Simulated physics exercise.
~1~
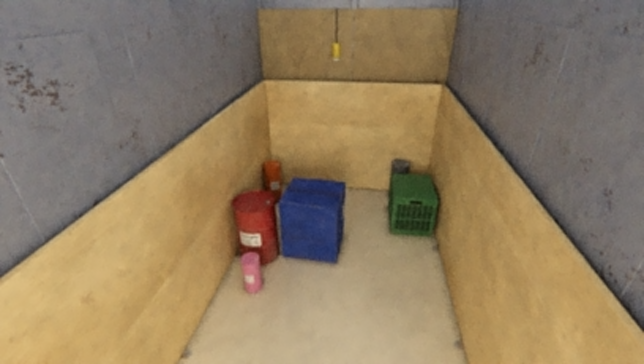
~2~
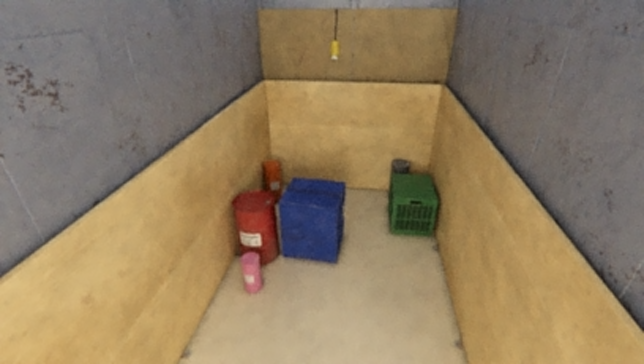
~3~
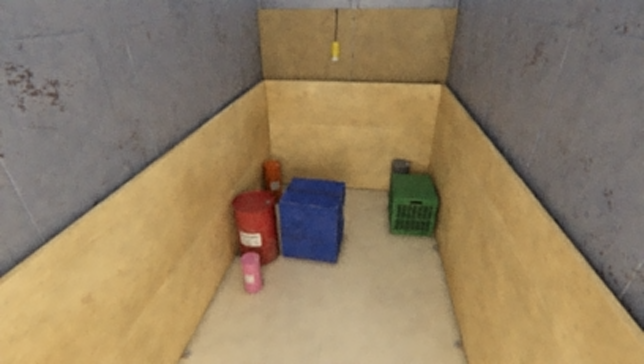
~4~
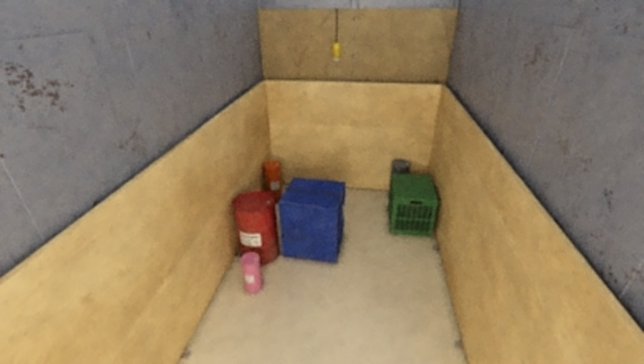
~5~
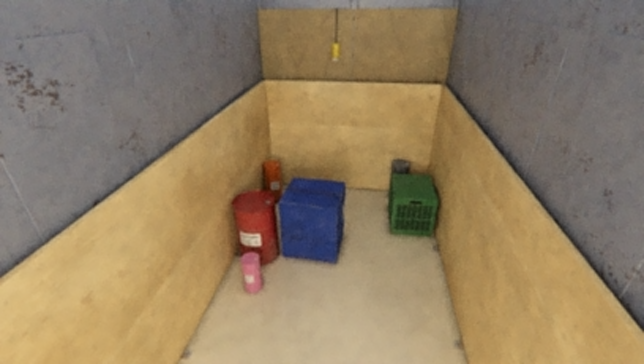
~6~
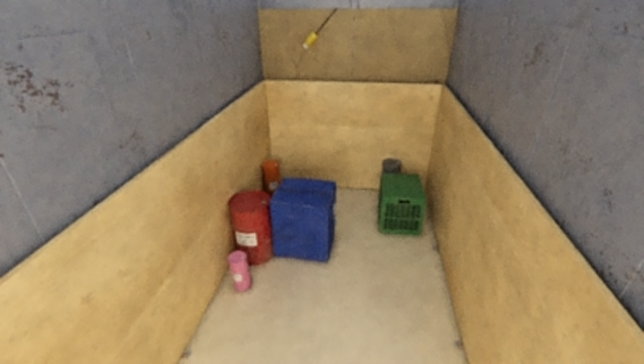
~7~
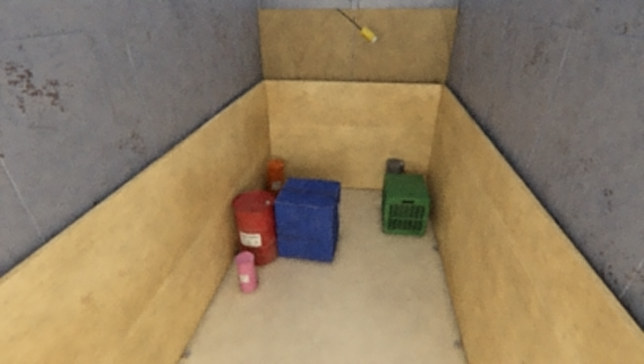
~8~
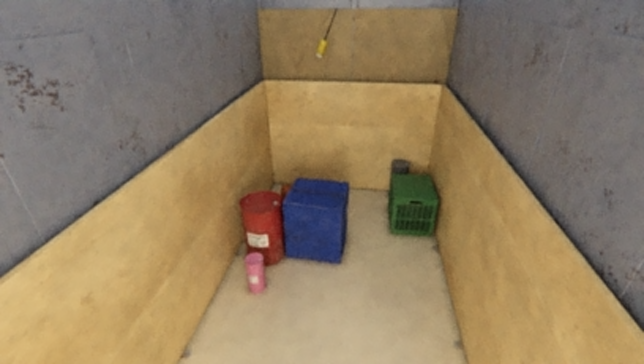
An orange canister topples behind a red drum as items in a van shift left, then right.
